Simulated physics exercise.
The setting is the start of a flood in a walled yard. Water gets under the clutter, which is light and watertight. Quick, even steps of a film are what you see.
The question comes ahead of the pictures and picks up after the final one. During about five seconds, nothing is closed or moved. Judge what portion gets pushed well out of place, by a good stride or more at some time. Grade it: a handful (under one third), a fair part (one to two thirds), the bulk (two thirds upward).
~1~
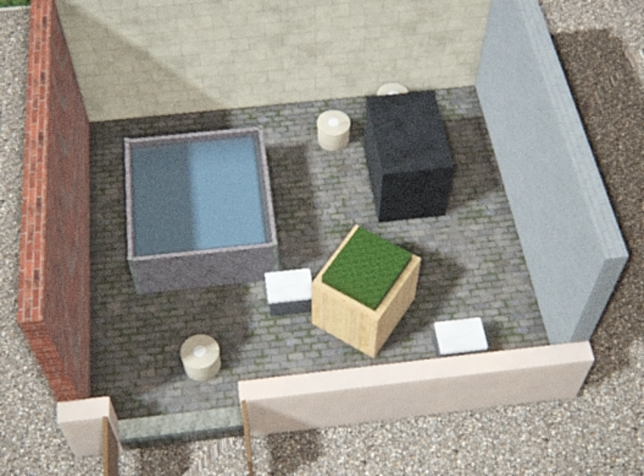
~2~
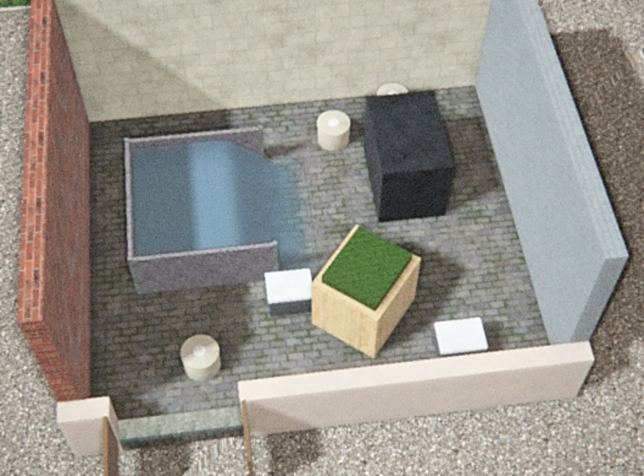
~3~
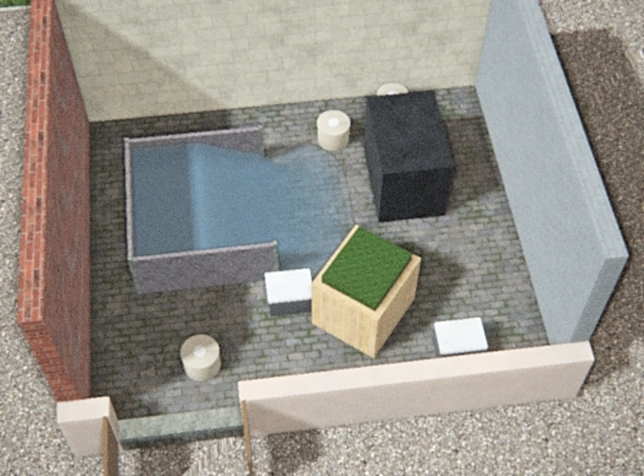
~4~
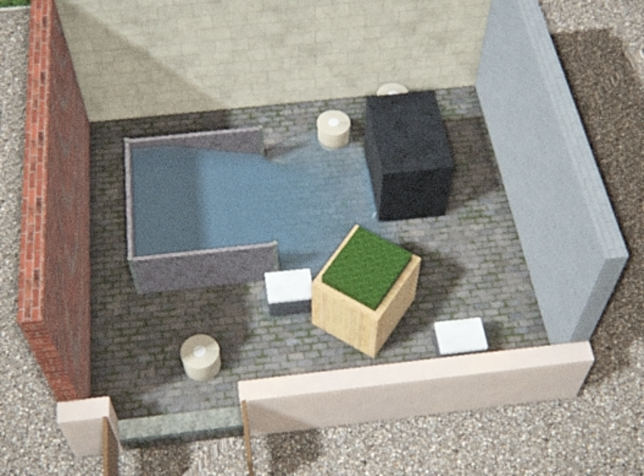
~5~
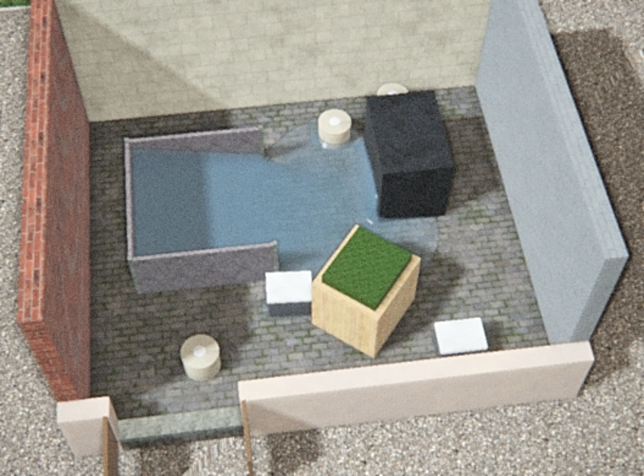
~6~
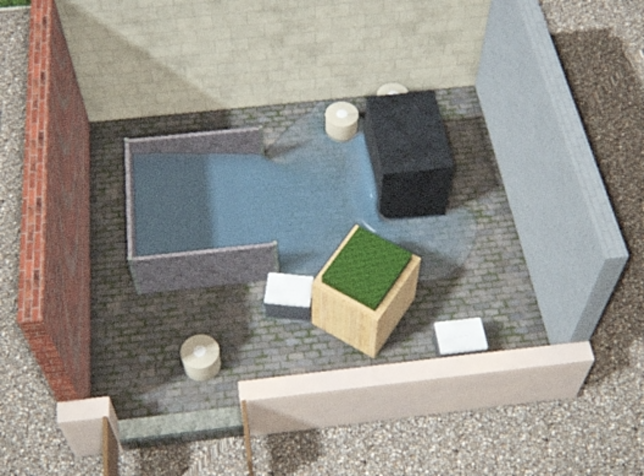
The bulk.
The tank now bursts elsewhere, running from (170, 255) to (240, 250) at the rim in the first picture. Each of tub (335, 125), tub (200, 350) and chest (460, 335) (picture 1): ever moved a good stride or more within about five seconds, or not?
Each in turn, never travels that far, ends up that far off, ends up that far off.
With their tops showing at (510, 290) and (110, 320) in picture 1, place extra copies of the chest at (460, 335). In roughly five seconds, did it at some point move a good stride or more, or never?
Answers in the order given: Went past the threshold, stayed within the threshold.
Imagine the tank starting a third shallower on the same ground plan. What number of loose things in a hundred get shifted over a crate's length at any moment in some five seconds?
Around 80 in a hundred.
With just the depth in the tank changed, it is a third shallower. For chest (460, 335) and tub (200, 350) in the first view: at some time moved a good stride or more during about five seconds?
Lab note, in sequence: Reached that mark / stayed below that mark.
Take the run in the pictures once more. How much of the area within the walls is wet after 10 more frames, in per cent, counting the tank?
By my count it's near 65 in a hundred.
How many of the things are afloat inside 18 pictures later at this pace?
My tally gives 3.
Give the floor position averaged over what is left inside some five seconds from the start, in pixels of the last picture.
Roughly at (320, 299) in the last view.
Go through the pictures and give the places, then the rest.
A tub at (334, 123), on the bottom; a chest at (289, 285) rests on the ground; 0 of 5 have shifted, in the first frame.
A tub at (334, 123), on the bottom; a chest at (289, 285) rests on the ground; 0 of 5 have shifted, in the second frame.
A tub at (334, 123) rests on the ground; a chest at (289, 285) rests on the ground; 0 of 5 have shifted, in the third frame.
A tub at (334, 123) rests on the ground; a chest at (289, 285) rests on the ground; 0 of 5 have shifted, in the fourth frame.
A tub at (335, 122), on the bottom; a chest at (289, 286), on the bottom; 0 of 5 have shifted, in the fifth frame.
A tub at (342, 114) rests on the ground, close to its start; a chest at (289, 289) rests on the ground, close to its start; 2 of 5 have shifted, in the sixth frame.
A moment on, 1 of 5 are well off their spots; 1 afloat.
Next, 3 of 5 are well off their spots; 2 afloat.
Later, 5 of 5 are well off their spots; 3 afloat.
In the end, 5 of 5 are well off their spots, and 5 have been at some point; 5 afloat.
